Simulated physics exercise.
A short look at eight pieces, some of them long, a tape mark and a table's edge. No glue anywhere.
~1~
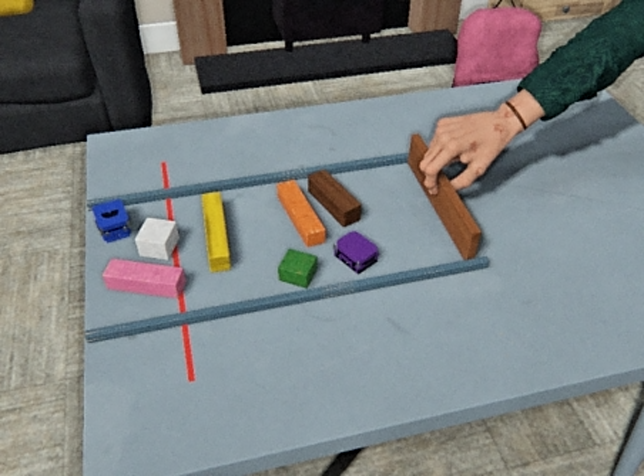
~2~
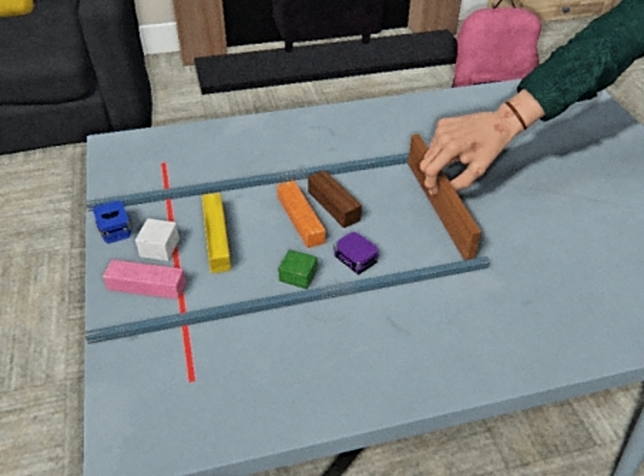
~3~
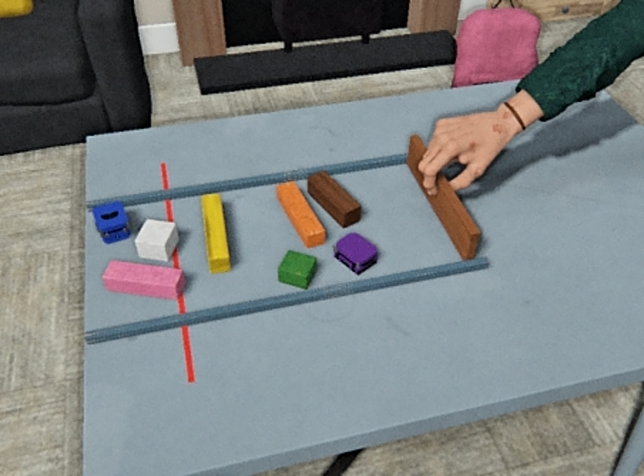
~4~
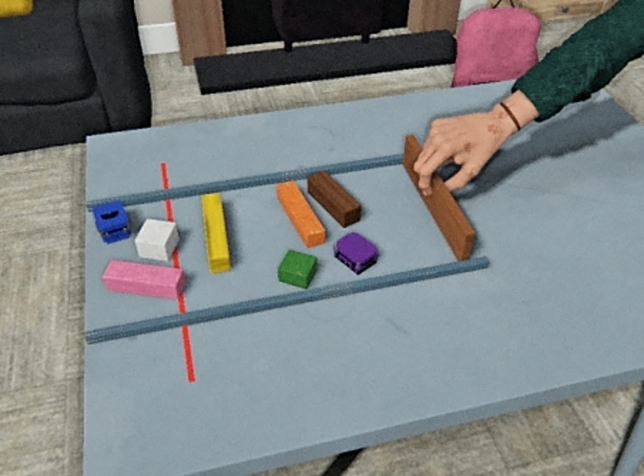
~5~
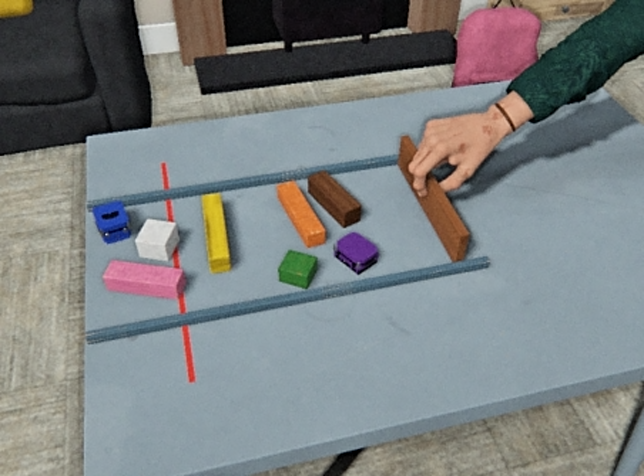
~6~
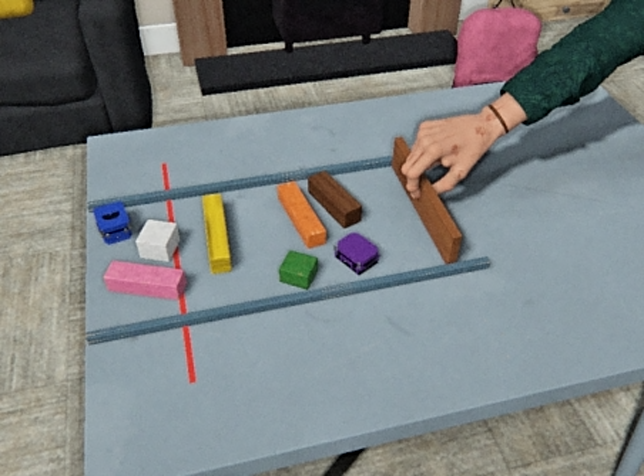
A hand slides a brown board slightly left between two rails on a grey table, while the blue case, white block, pink bar, yellow stick, orange bar, brown stick, and green and purple pieces stay still near a red tape line.
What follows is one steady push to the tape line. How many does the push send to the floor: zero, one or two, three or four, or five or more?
As it turns out, the number that fall off is zero.
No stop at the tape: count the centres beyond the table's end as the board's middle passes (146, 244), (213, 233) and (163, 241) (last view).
Place by place, 3, 0 and 3.
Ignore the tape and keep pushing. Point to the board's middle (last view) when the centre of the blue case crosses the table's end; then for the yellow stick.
For the blue case at (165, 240), for the yellow stick at (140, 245).
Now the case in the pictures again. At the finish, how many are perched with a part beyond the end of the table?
The number is 3.
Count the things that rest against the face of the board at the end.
It touches 2.
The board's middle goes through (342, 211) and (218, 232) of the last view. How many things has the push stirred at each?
First 2, then 7.
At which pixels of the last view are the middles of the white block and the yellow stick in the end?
About (94, 255), and the other about (120, 249).
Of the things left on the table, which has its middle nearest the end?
The pink bar ends nearest.
Early on, none off yet; blue case at rest near (113, 224); pink bar at rest near (146, 281); white block at rest near (159, 241).
A while later, none off yet; blue case at rest near (113, 224); pink bar travelled a little near (125, 283); white block travelled about its own width near (132, 248).
Finally, the number that fall off is zero.
